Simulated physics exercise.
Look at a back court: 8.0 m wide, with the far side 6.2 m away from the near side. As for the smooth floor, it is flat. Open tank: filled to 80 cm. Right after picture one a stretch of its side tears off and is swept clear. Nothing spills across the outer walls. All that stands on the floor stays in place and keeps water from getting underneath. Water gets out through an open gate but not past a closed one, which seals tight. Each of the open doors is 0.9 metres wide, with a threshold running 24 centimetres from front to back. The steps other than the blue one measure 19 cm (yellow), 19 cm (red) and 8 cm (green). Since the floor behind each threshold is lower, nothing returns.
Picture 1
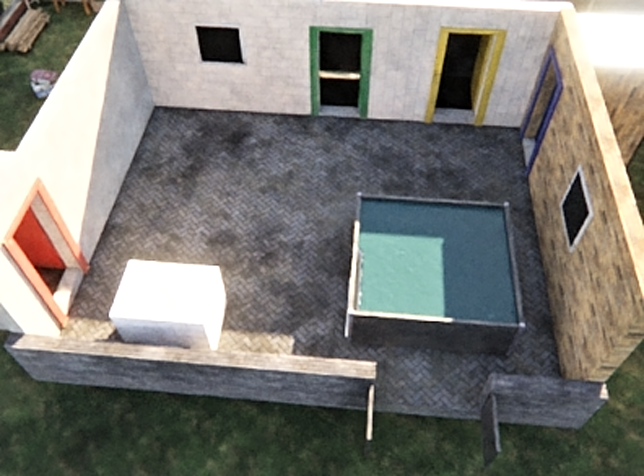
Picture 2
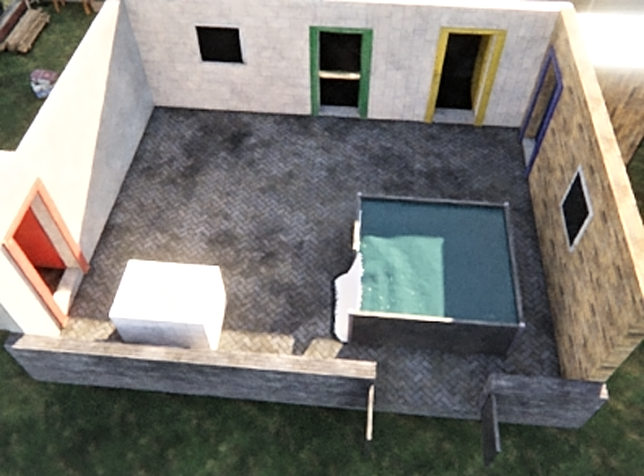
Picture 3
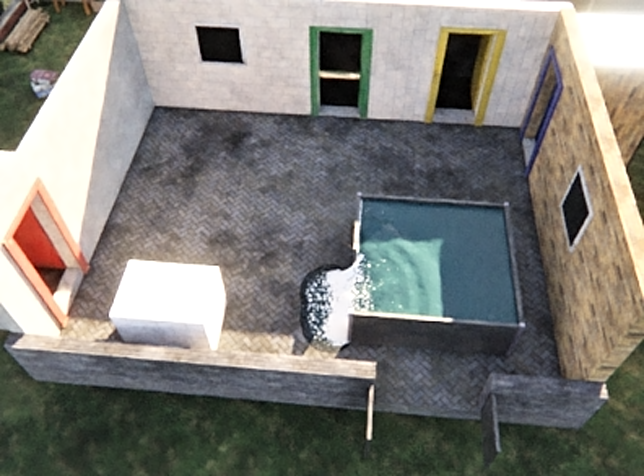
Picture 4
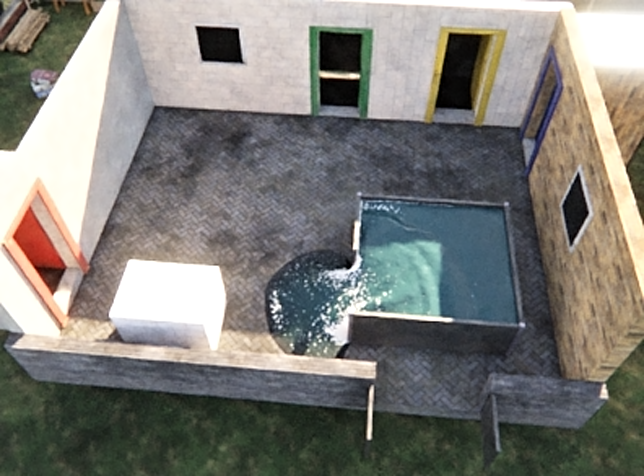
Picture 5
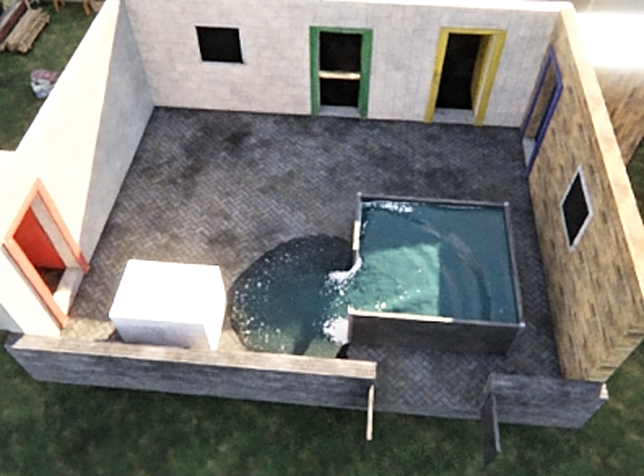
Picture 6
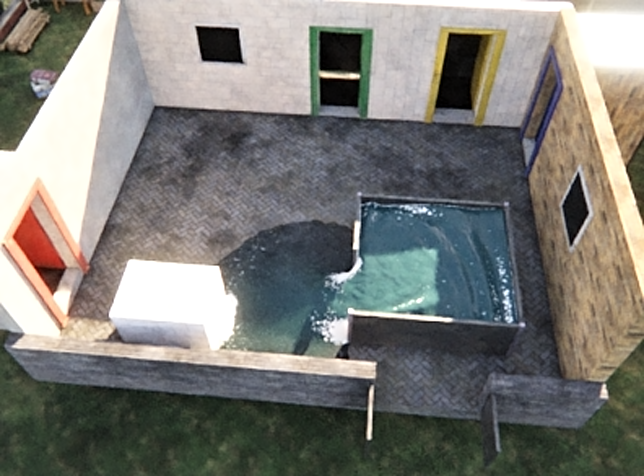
A roofless walled court with a dark paved floor is seen from high above by a still camera. A square open tank of blue-green water stands right of centre, a white block sits at lower left, and red, green, yellow and blue doorways line the walls. Water bursts from the tank's left side, spreads leftward in a foaming, rounded sheet and reaches the block, while ripples cross the tank.
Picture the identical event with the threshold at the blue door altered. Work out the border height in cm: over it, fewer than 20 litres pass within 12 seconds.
Border at about 12.5 cm.
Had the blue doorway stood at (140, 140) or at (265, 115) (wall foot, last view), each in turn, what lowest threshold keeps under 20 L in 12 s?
You'd want roughly 18 cm there first, then roughly 14.0 cm.
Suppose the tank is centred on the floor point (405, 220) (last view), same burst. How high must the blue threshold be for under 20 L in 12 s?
You'd need some 13.5 cm.
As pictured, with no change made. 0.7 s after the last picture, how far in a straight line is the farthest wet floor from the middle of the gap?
4.8 m.
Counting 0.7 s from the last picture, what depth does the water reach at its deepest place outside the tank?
Max depth: Around 55 cm.
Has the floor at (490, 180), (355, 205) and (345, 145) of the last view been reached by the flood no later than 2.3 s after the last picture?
In the order asked: Untouched, untouched, untouched.
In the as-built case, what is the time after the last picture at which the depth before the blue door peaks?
Crest at t of about 7.5 s.
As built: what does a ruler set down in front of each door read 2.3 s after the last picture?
Depths in cm: Blue 0, yellow 0, red 24, green 0.
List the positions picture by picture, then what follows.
The first frame shows still water, 80 cm deep, in the open tank at (433, 258); the blue door at (539, 118) is dry.
In the second frame, the front is at (335, 290), 0.3 m from the gap at (354, 300); 0.3 m2 of floor is wet, 80 cm left at the back.
In the third frame, the front is at (305, 300), 0.8 m from the gap at (354, 300); 1.0 m2 of floor is wet, 80 cm left at the back.
In the fourth frame, the gap is at (354, 301), the front 1.4 m out at (270, 300); the back of the open tank holds 80 cm.
In the fifth frame, water pours out at (354, 301) and has run 2.1 m, to (231, 297); about 6 cm deep outside, 80 cm at the back.
In the sixth frame, the gap is at (354, 301), the front 2.7 m out at a hidden place; the back of the open tank holds 75 cm; the blue door at (539, 118), 5.1 m from the gap, is still 4.2 m from the nearest water.
Then, 0.7 s after the last picture water covers 25 % of the floor, deepest (55 cm) near (232, 364); it has not reached the blue door.
Then, 2.3 s after the last picture water covers 45 % of the floor, deepest (36 cm) near (227, 332); it has not reached the blue door.
Then, 11.3 s after the last picture water covers 100 % of the floor, deepest (16 cm) near (517, 129); 15 cm at the blue door, 37 litres in over its 11 cm threshold.
At the blue door as built, the water peaked near 17 cm, 7.7 s after the last picture.
With a threshold of 11 cm, 37 litres would have come in within the 12 s; with 15 cm, 3 litres. So under 20 litres takes about 12.5 cm.
